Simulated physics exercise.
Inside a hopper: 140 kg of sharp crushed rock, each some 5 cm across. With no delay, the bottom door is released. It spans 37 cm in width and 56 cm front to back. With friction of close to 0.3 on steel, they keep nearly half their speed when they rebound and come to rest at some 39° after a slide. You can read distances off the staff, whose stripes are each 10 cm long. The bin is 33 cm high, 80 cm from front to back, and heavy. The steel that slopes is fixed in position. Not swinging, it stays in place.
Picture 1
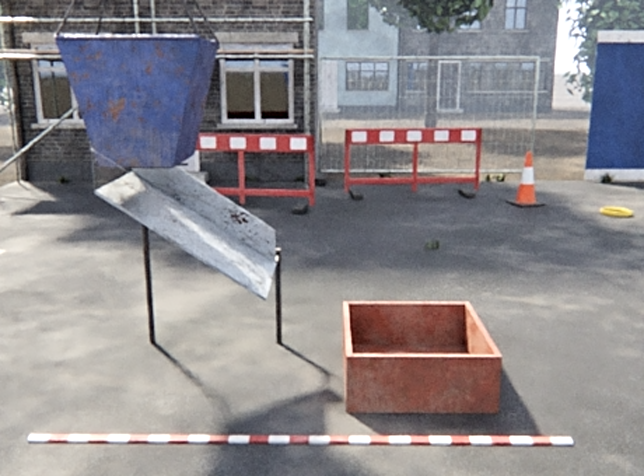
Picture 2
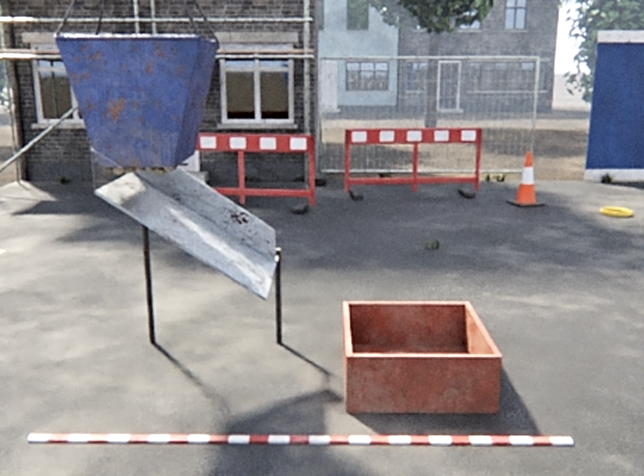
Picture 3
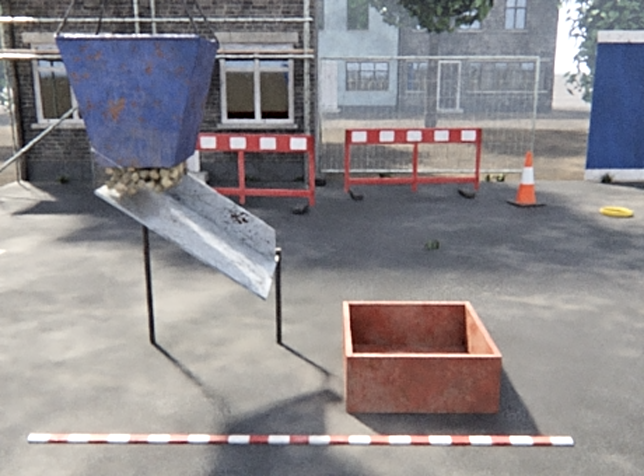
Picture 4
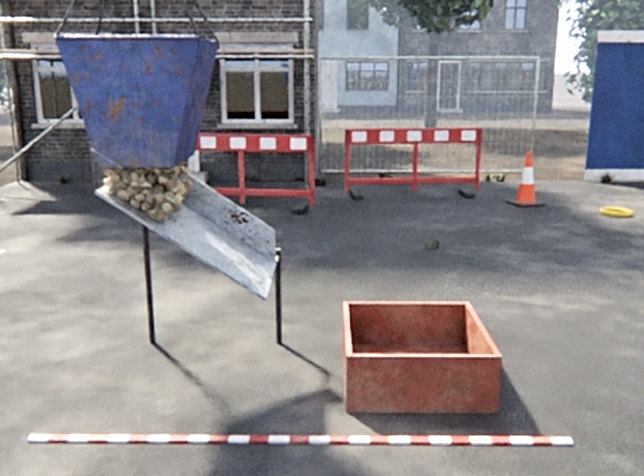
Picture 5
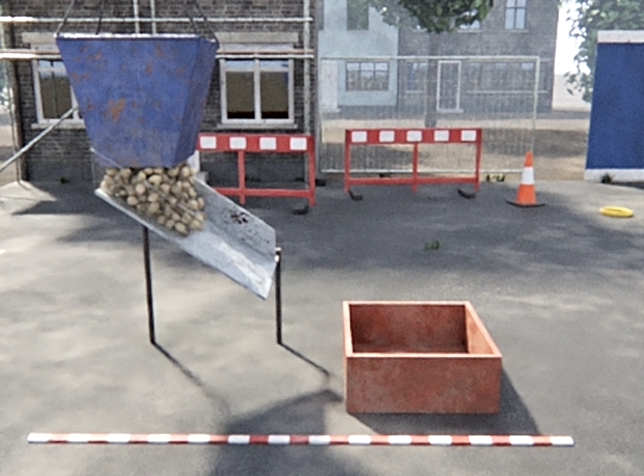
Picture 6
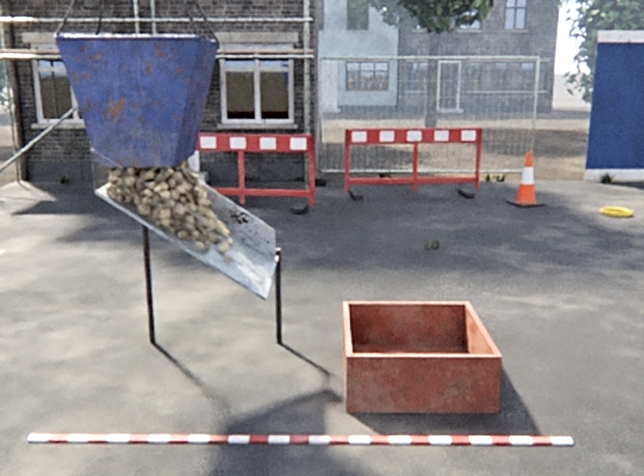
On a paved yard in front of a brick building, a rusty blue hopper hangs above a sloping metal chute, with an open, empty red bin to the right. Pale brown stones emerge from the hopper's bottom, pile up at the chute's top, then slide down it rightward in a widening mass.
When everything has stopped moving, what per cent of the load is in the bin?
About 3 per cent.
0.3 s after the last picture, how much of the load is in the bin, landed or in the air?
By then, 0 %.
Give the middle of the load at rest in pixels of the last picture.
About (318, 366).
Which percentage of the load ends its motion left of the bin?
I'd say close to 95 per cent.
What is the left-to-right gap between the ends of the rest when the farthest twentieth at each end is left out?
About 60 cm.
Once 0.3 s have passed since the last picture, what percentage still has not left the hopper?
I'd say some 0 per cent is still inside.
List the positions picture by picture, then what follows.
In the first picture, the outlet is at (136, 157); nothing has dropped yet.
In the second picture, the outlet is at (136, 157); 7 % is out.
In the third picture, the outlet is at (136, 157); 16 % is out, the lowest stones still above the rim at (160, 184), 118 cm up.
In the fourth picture, the outlet is at (136, 157); 33 % is out, the lowest stones still above the rim at (170, 209), 104 cm up.
In the fifth picture, the outlet is at (136, 157); 48 % is out, the lowest stones still above the rim at (196, 224), 94 cm up.
In the sixth picture, the outlet is at (136, 157); 59 % is out, the lowest stones still above the rim at (226, 245), 83 cm up.
Then, 0.3 s after the last picture, 0 % in the hopper, 78 % on the steel, 21 % falling or lying left of the bin; the stones farthest right are at (342, 337).
Then, 0.8 s after the last picture, 0 % in the hopper, 29 % on the steel, 70 % falling or lying left of the bin, 1 % falling or lying in the bin; the stones farthest right are at (370, 330).
Then, 1.4 s after the last picture, 0 % in the hopper, 94 % falling or lying left of the bin, 3 % falling or lying in the bin, 2 % falling or lying beside or right of the bin; the stones farthest right are at (427, 366).
Then, 2.2 s after the last picture, 0 % in the hopper, 94 % falling or lying left of the bin, 3 % falling or lying in the bin, 3 % falling or lying beside or right of the bin; the stones farthest right are at (438, 372).
Then, 4.2 s after the last picture, 0 % in the hopper, 94 % left of the bin, 3 % in the bin, 3 % beside or right of the bin; the stones farthest right are at (438, 372).
